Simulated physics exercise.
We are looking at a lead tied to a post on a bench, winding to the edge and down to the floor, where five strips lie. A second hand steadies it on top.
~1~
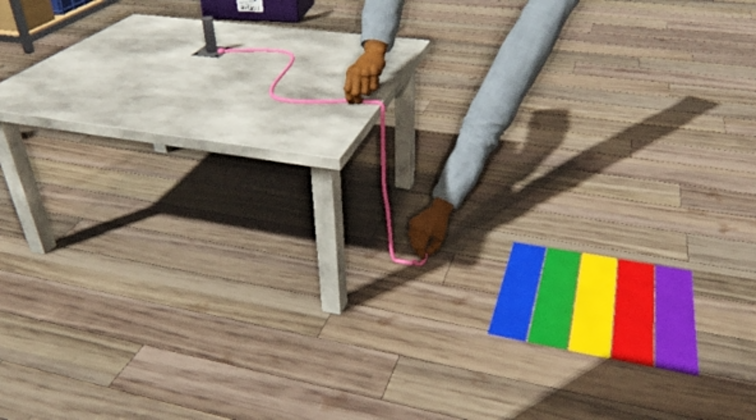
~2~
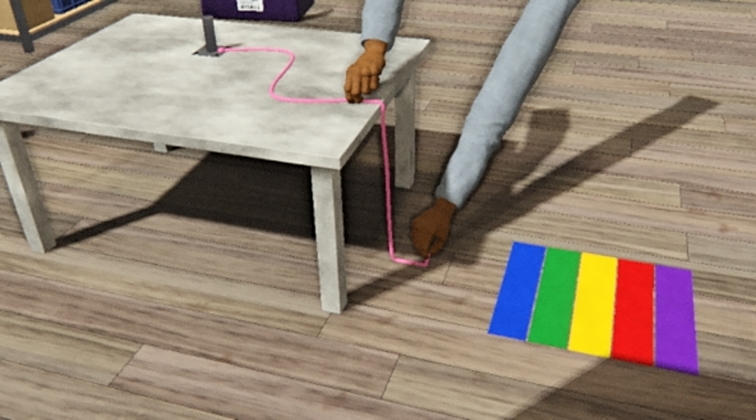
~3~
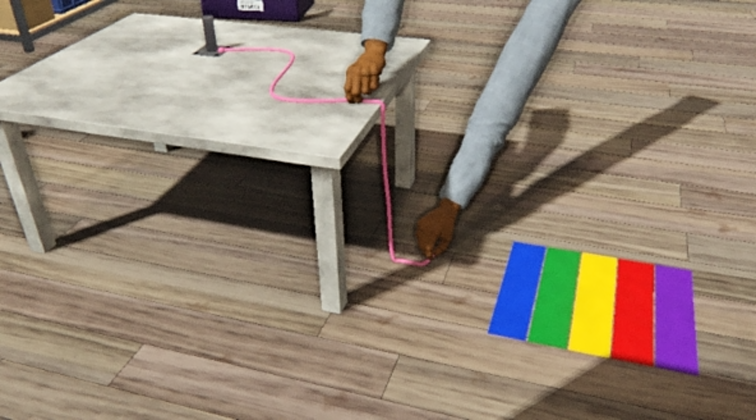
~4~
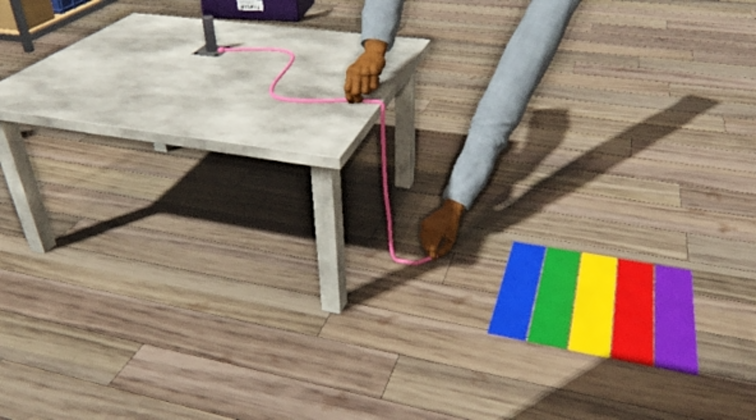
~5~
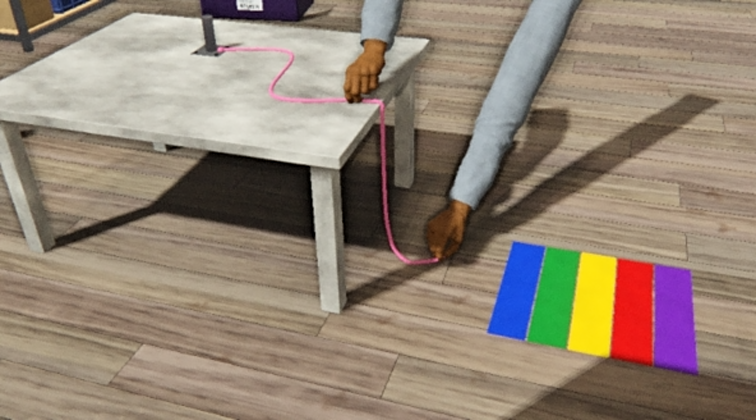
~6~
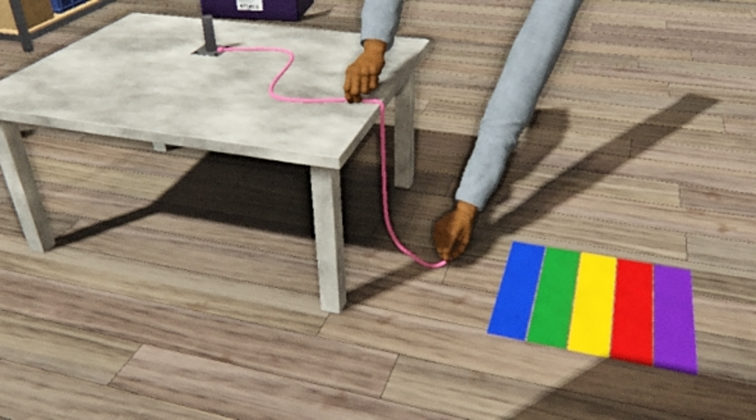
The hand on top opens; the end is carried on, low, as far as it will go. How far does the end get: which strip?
It gets as far as the red strip.
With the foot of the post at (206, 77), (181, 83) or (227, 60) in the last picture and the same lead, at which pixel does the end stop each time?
Near (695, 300), (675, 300) and (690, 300).
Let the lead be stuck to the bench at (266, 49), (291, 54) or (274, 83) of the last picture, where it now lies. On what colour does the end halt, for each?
Taking them in turn: Red; red; green.
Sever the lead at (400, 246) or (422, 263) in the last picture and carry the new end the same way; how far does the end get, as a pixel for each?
Near (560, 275) and (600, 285).
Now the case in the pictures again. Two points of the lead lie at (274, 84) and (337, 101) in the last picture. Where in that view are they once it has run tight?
At (347, 80), then (429, 118).
Soon after, end near (573, 279); over green.
Then, end near (619, 288); over red.
At full stretch, end near (647, 292); over red. The red one.
